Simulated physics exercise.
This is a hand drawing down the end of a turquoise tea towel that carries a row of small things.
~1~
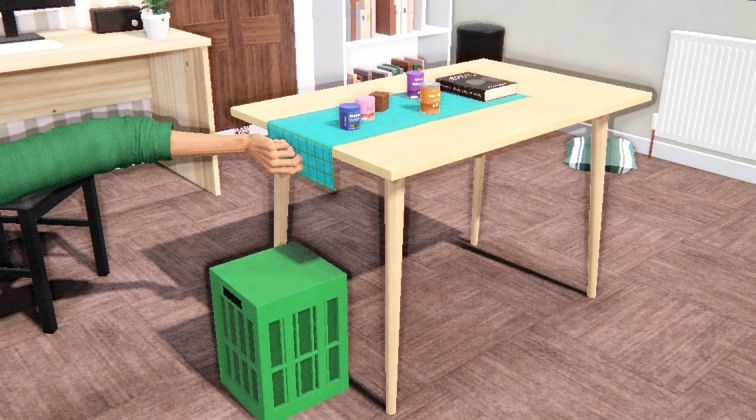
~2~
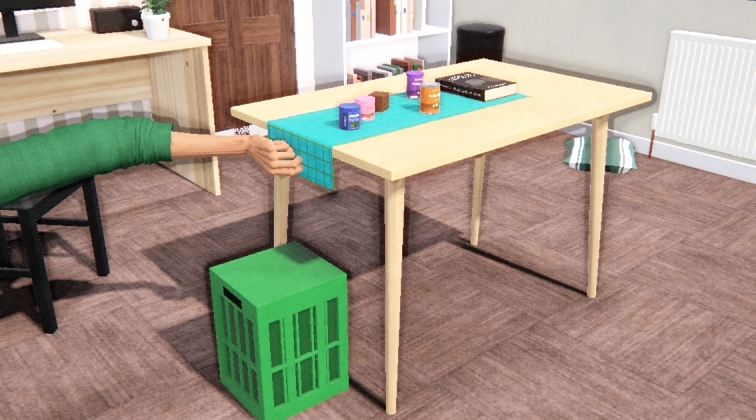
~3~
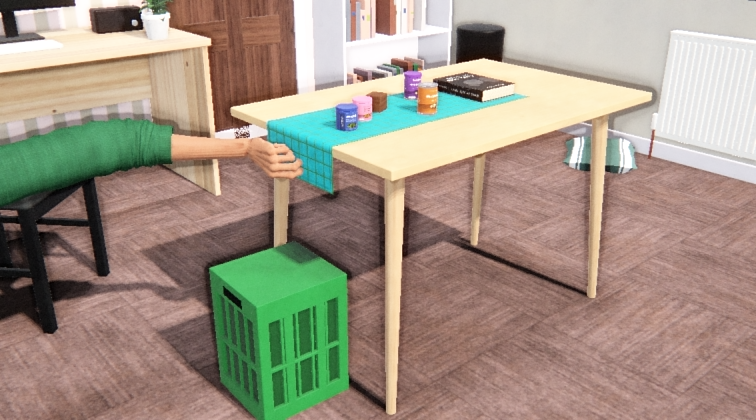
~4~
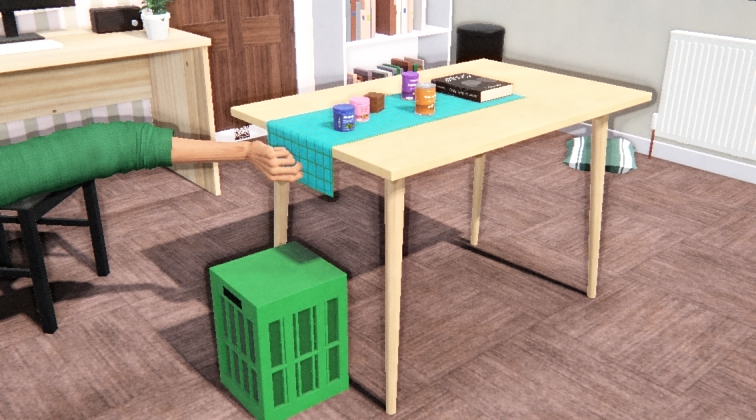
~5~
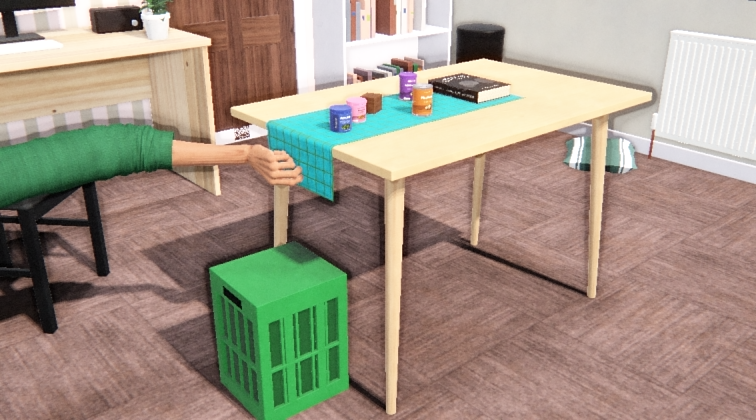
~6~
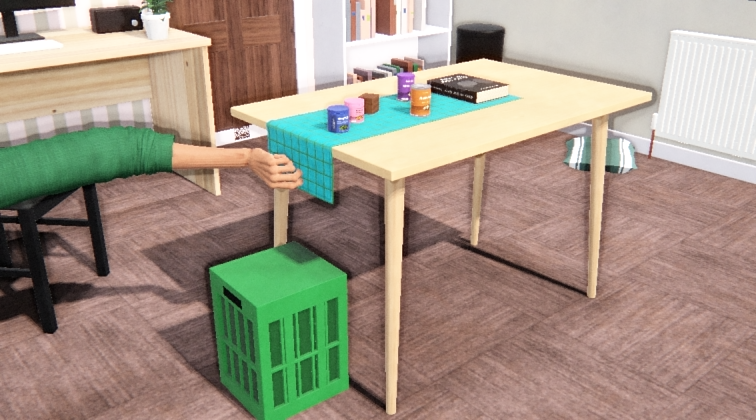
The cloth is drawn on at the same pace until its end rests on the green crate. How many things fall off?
Over the edge go two.
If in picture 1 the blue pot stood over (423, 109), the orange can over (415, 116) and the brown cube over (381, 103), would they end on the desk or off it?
The blue pot remains up, the orange can keeps its place on top, the brown cube stays on.
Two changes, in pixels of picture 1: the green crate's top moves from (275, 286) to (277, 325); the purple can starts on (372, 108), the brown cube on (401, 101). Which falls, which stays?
The purple can is carried off, the brown cube holds on.
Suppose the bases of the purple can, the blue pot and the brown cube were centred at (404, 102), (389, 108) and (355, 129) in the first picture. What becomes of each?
The purple can survives, the blue pot keeps its place on top, the brown cube drops off.
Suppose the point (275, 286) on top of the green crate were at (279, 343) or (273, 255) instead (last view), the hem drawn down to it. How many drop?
It would be 4 and 1.
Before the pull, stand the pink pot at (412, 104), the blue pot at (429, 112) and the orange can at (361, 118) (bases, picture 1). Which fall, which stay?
The pink pot survives; the blue pot does not fall; the orange can tumbles off.
Soon after, hem near (300, 236); blue pot gone.
After that, hem on the crate; blue pot and pink pot gone.
In the end, hem on the crate; blue pot and pink pot gone. The desk loses two.
